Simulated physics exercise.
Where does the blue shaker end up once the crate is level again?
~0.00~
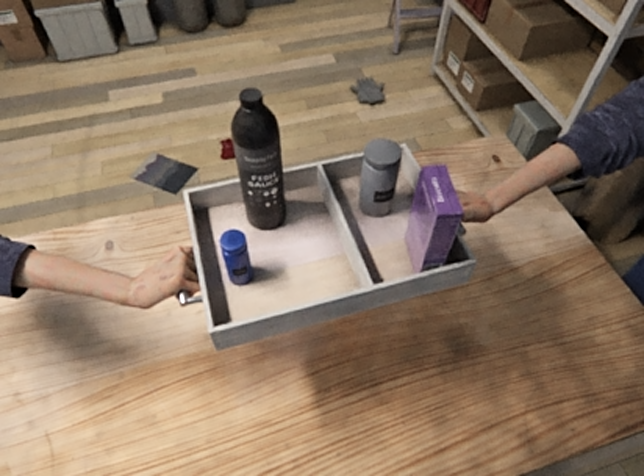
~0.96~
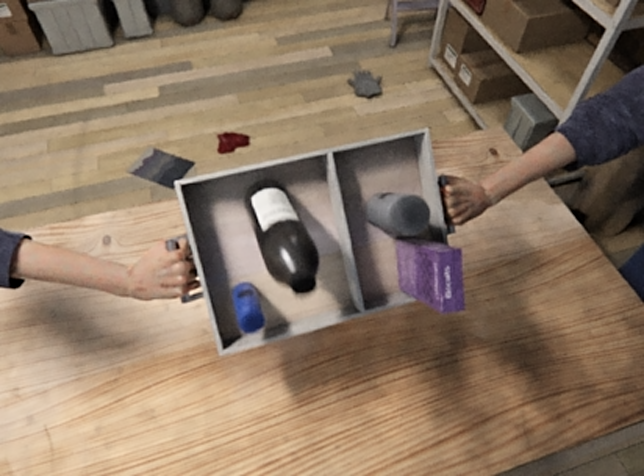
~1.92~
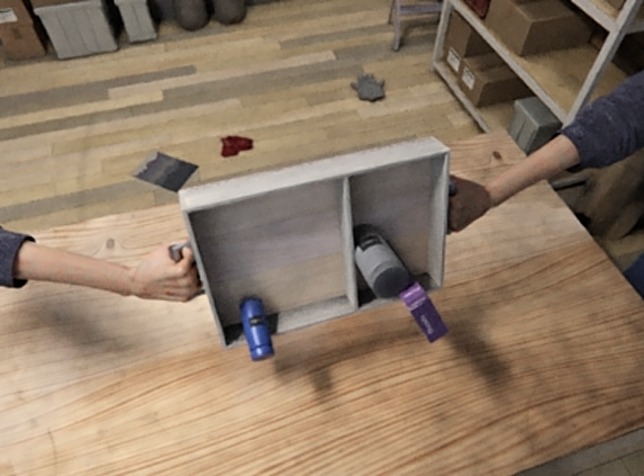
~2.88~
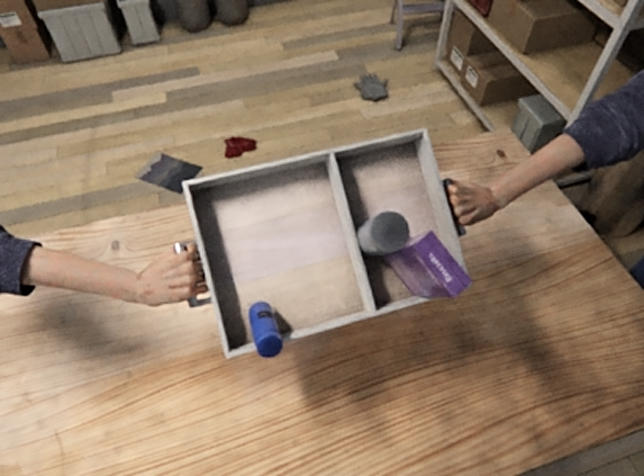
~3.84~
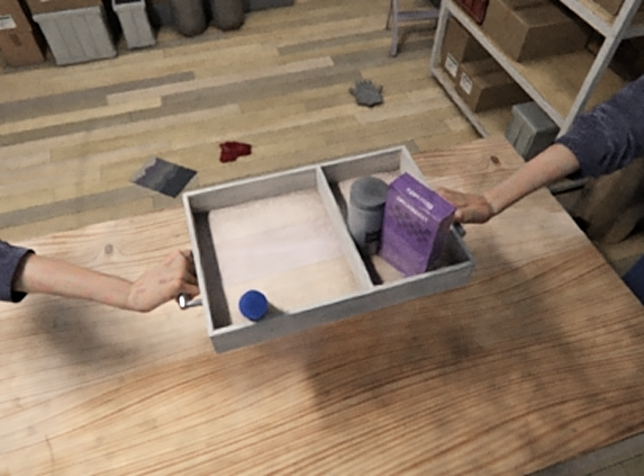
It is still inside the crate, resting in the left compartment by the near wall.
